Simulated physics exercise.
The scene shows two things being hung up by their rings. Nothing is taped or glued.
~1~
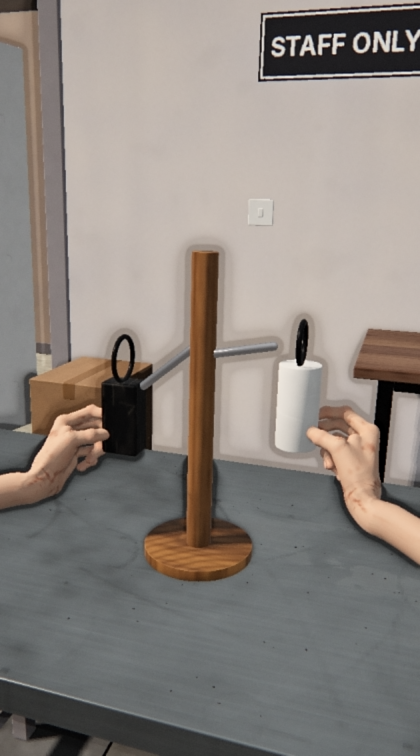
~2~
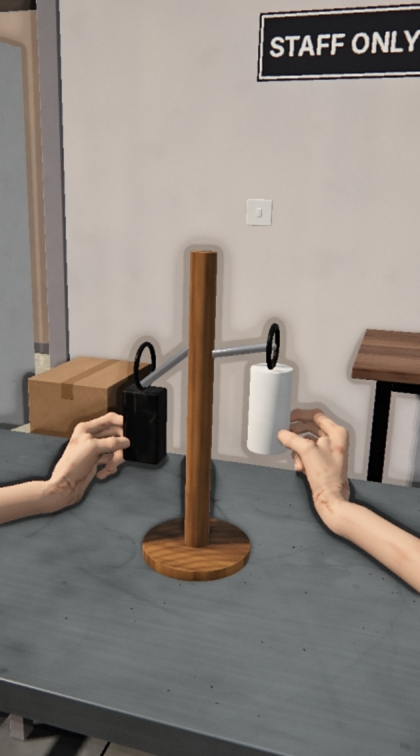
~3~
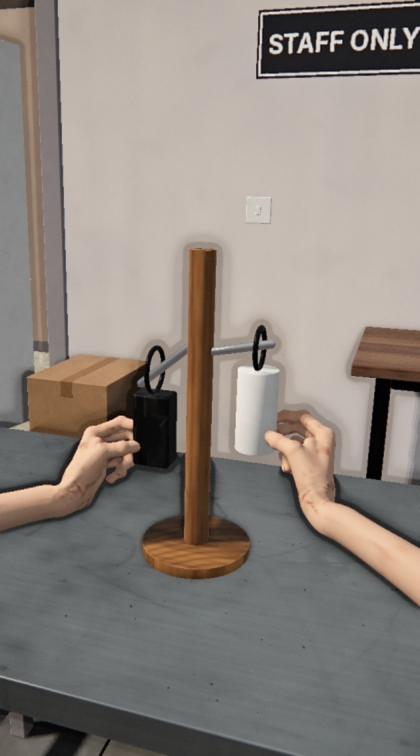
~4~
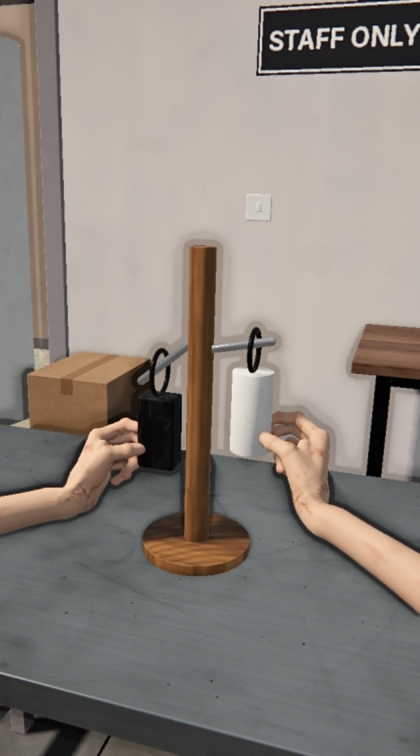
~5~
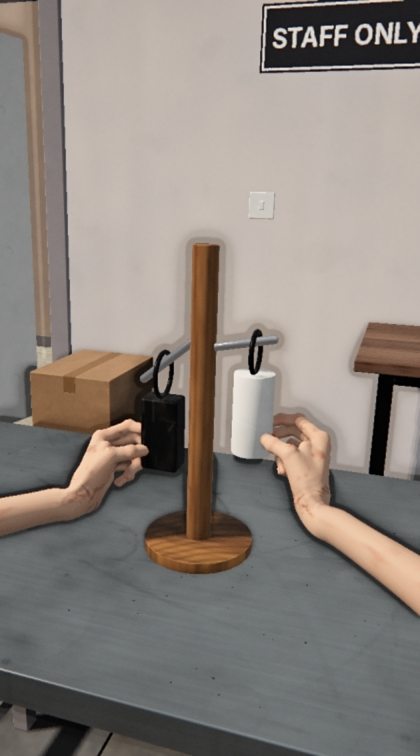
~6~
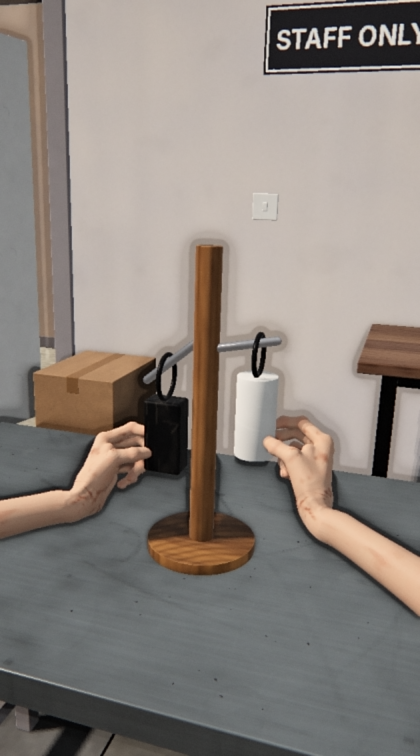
Two hands slide a black pouch and a white lantern inward onto a stand's pegs.
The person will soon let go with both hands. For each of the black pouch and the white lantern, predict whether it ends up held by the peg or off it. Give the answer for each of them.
Prediction: The black pouch off the peg; the white lantern held by the peg.
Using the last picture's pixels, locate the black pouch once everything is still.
It comes to rest at about (97, 509) in the last picture.
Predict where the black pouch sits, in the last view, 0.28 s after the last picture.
I'd look for it close to (119, 478).
Then, 0.16 s after the last picture, black pouch tipped 24° from how it was near (152, 439); white lantern at rest near (257, 396).
Then, 0.28 s after the last picture, black pouch falling near (119, 478); white lantern at rest near (257, 396).
At rest, the black pouch falls off, near (97, 509); the white lantern stays on its peg, near (258, 396).
